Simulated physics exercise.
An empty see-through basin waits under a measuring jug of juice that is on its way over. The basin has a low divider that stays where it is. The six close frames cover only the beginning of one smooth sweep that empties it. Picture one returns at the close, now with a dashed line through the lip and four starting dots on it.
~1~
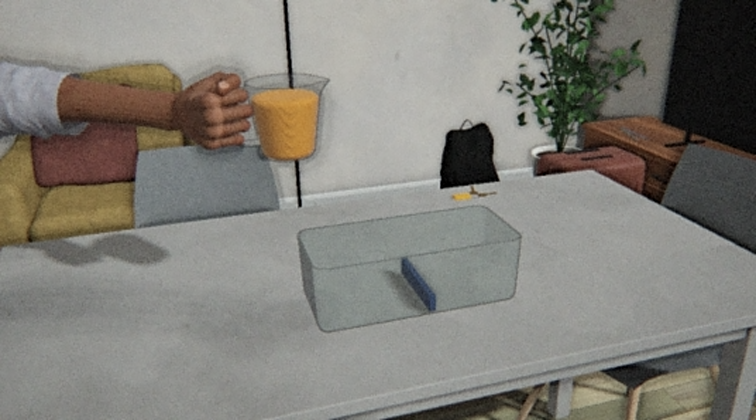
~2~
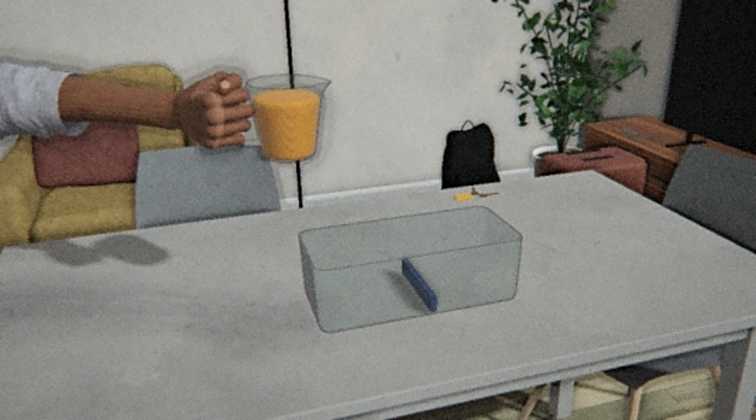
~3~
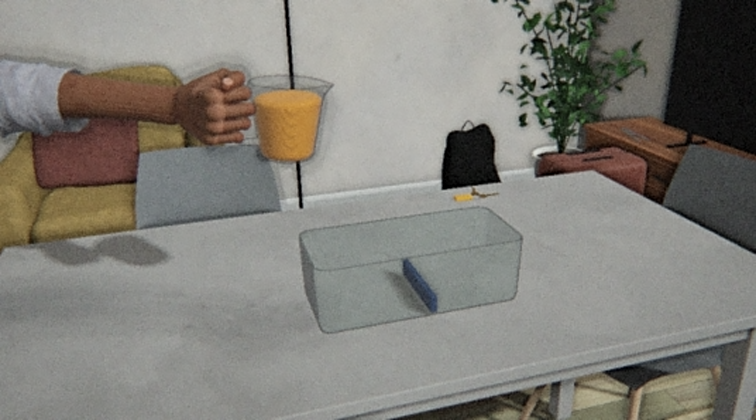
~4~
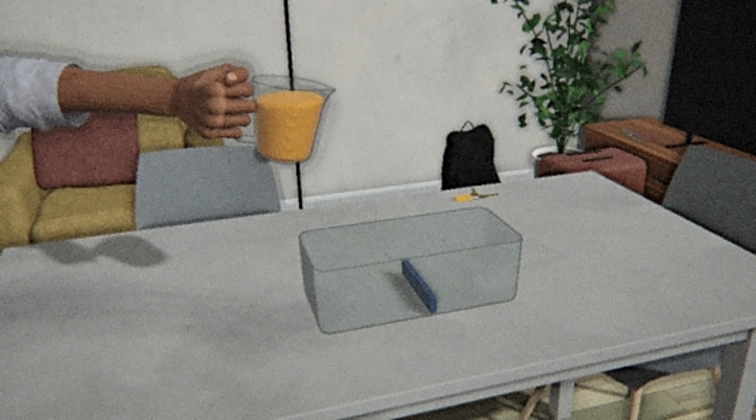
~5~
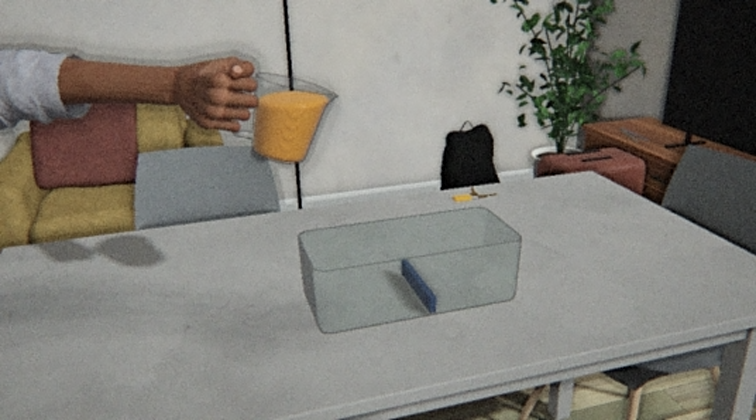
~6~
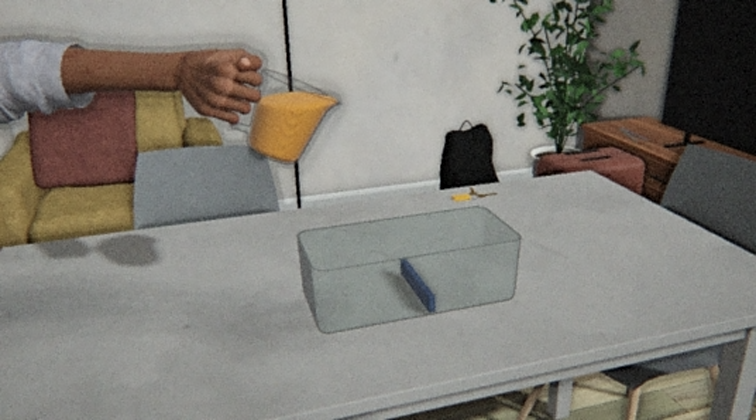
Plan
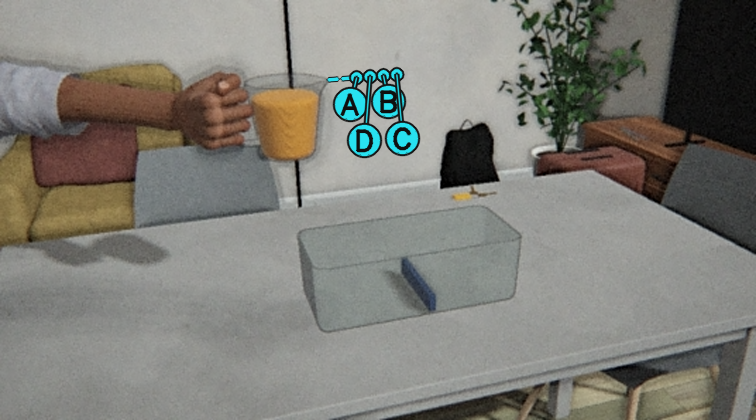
A hand holding a clear jug of orange juice above an empty see-through basin on a grey table, slowly tilting it rightward.
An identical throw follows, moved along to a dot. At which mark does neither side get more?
The best spot is A.
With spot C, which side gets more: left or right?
The right one.
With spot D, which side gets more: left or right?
More ends on the right.
On the marked copy, A at (356, 77); B at (383, 75); C at (396, 74); D at (370, 76).
Choosing A, about 56 % ends left of the wall and 42 % right of it.
Choosing B, about 13 % ends left of the wall and 85 % right of it; 3 % is lost outside.
Choosing C, about 11 % ends left of the wall and 86 % right of it; 3 % is lost outside.
Choosing D, about 27 % ends left of the wall and 71 % right of it.
